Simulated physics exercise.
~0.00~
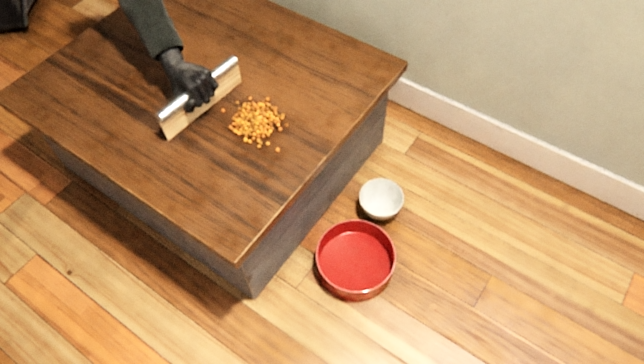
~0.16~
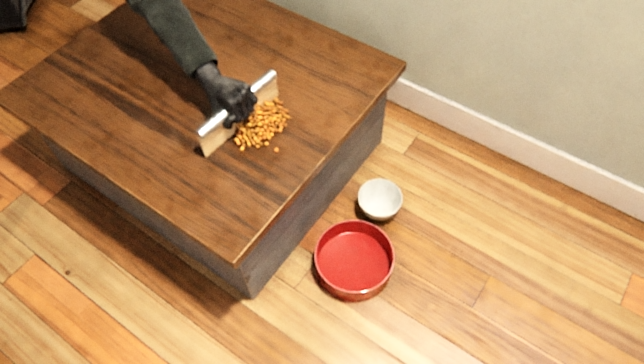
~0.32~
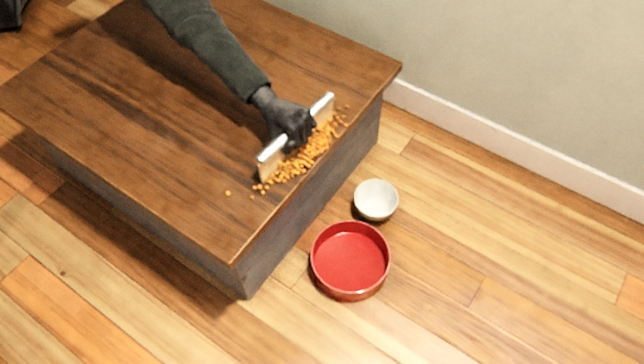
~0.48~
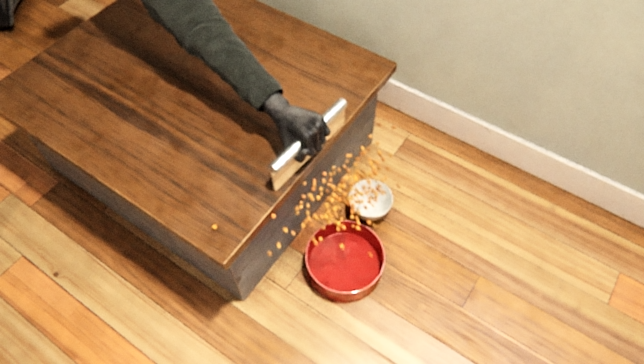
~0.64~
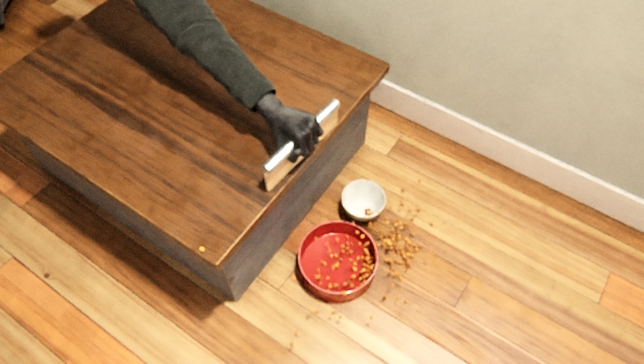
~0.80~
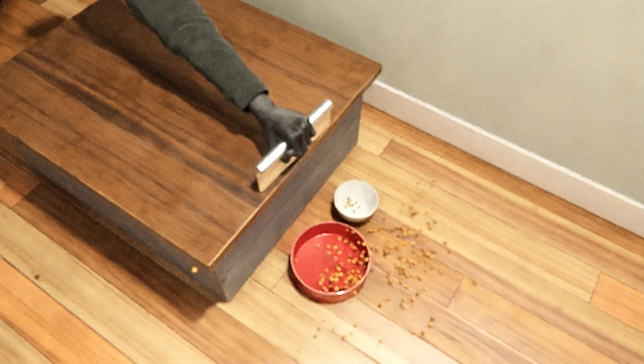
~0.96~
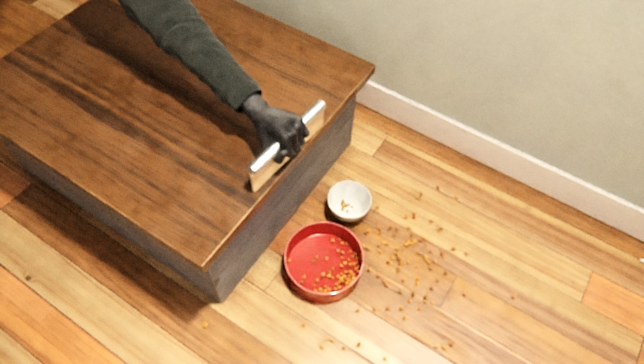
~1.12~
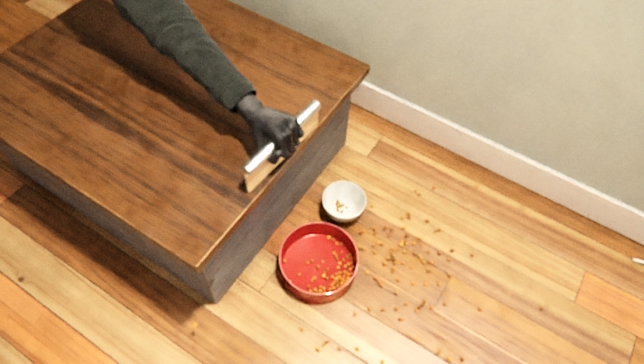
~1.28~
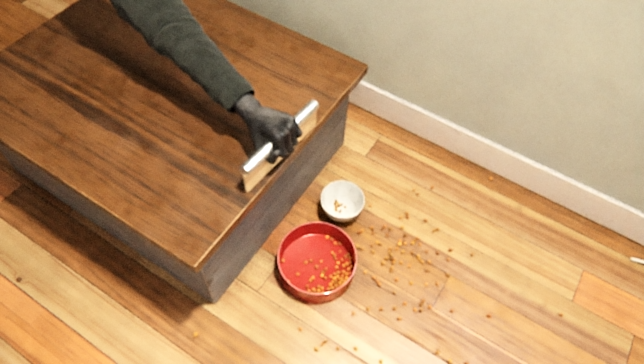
At the start, a gloved hand holds a scraper beside a small pile of roasted chickpeas on a wooden platform, with a red pot and a white bowl on the floor below. The hand pushes the scraper to the right, gathering the chickpeas and spreading them along the edge. They spill over in a wide shower as the scraper stops at the edge. Many land in the red pot and a few in the white bowl, while others hit the floor and scatter to the right. At the end, about half lie strewn across the floorboards, and the hand stays still.
